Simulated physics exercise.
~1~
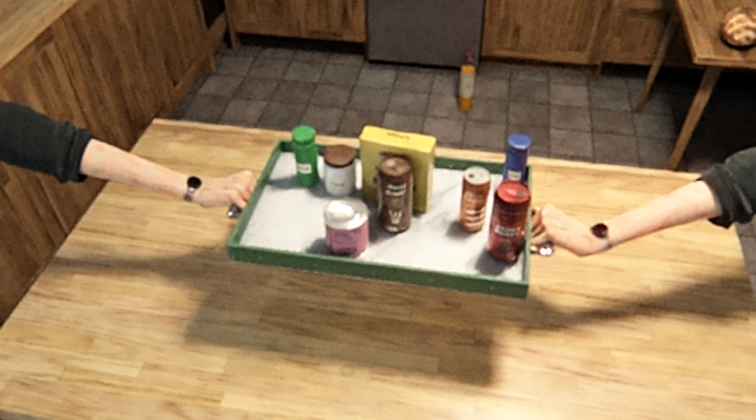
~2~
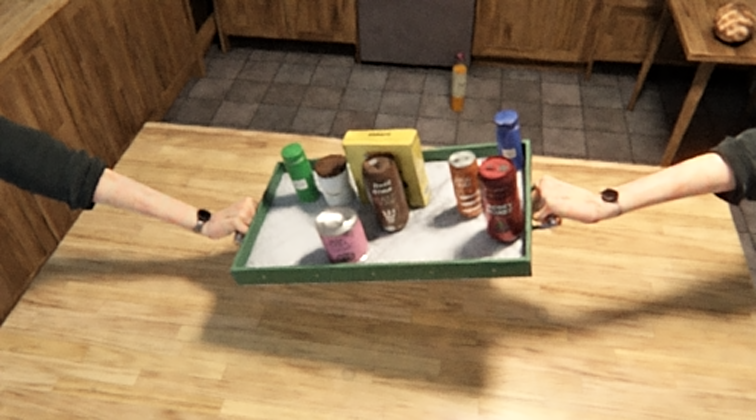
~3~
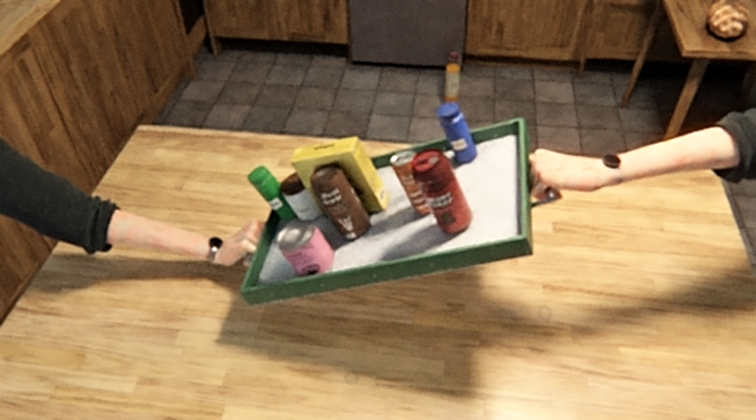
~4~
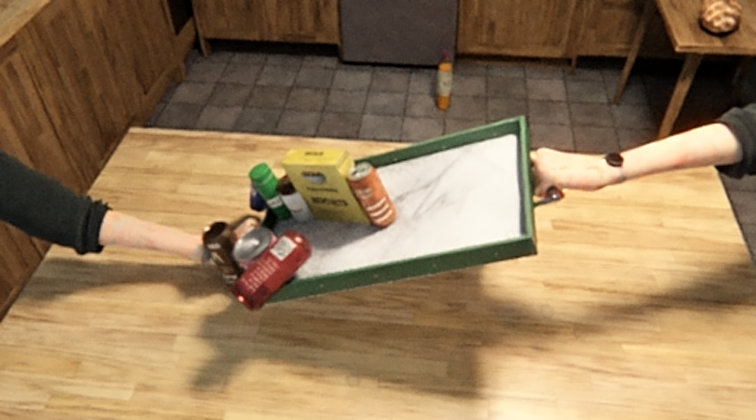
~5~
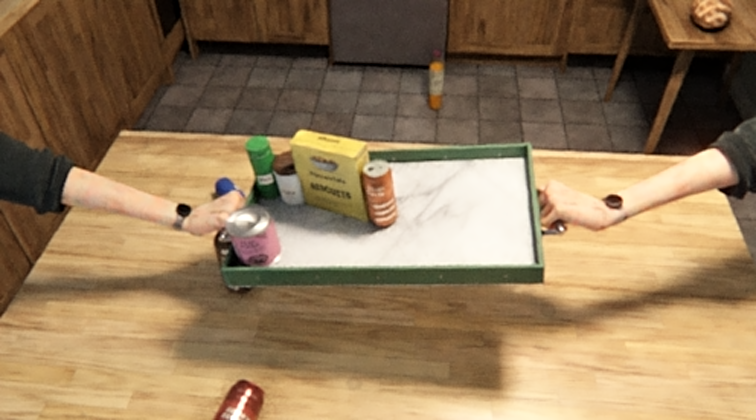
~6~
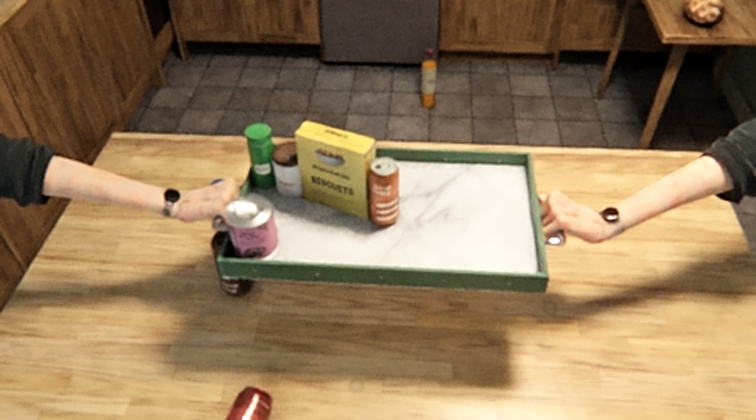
In a wood-panelled kitchen with a grey tiled floor, seen from above, two hands hold a green-rimmed tray with a pale marble-like base over a wooden table. On it stand a green shaker, white jar and yellow packet at the back, a pink tin and brown can in front, and orange, red and blue containers towards the right. The left side dips steeply, and the items lean and slide left. The brown, red and blue ones topple over the low edge. The tray levels again, with the red can lying on the table, the brown can upside down beneath the tray's left corner, and the other five upright aboard.
